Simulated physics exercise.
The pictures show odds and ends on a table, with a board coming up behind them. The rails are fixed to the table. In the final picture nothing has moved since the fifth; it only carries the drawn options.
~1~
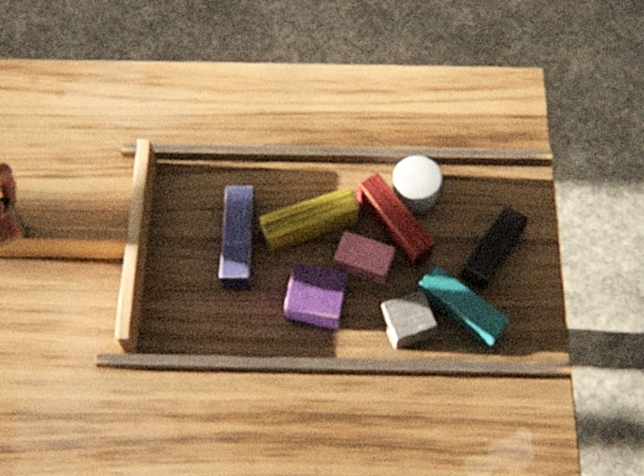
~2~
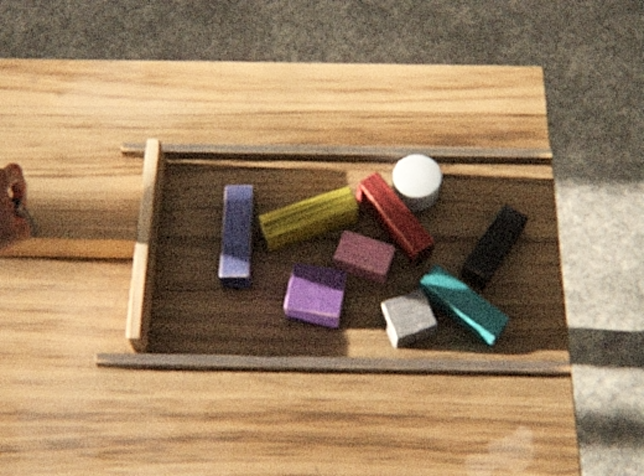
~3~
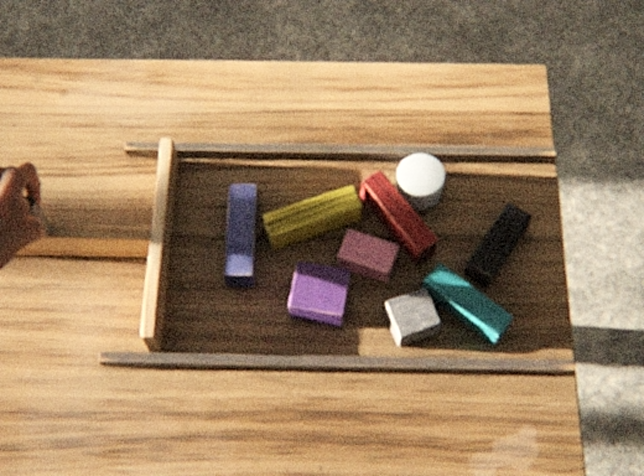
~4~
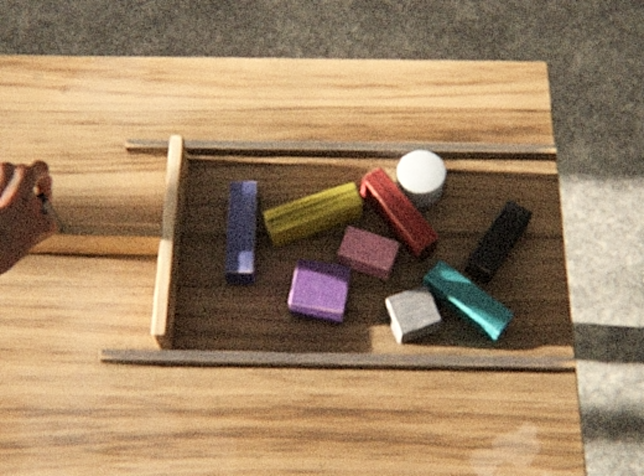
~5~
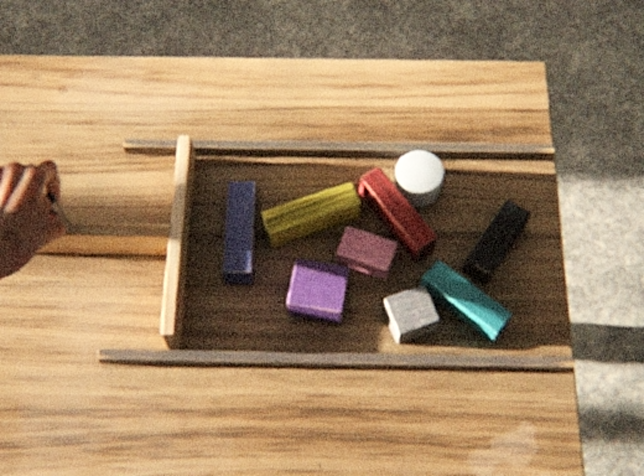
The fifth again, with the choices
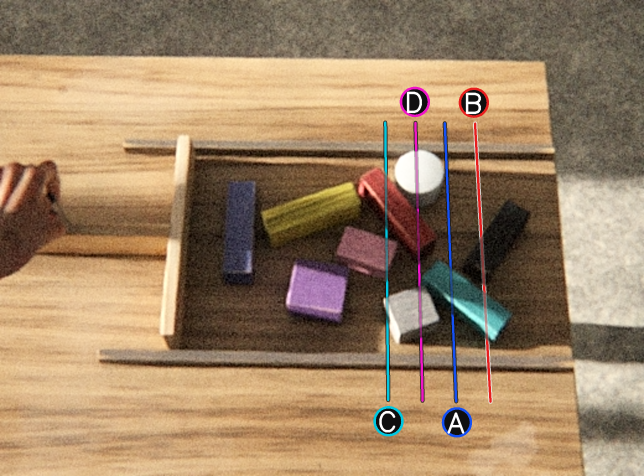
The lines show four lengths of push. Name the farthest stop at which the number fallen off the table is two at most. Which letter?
It can go as far as A.
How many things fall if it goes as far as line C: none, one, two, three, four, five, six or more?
In all, none.
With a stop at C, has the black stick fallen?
No.
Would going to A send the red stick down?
No.
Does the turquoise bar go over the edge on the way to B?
Yes.
On the marked copy, A at (450, 253); B at (482, 254); C at (387, 252); D at (419, 253).
Taking A. A third of the way, board (275, 232); white tin (450, 171); red stick (424, 210).
Two thirds of the way, board (374, 233); white tin (503, 171); turquoise bar (497, 312).
When it is over, board (449, 234); turquoise bar (568, 318); white tin (552, 172); none fallen.
As for the rest, B drops three; C is within the limit but short; D is within the limit but short.
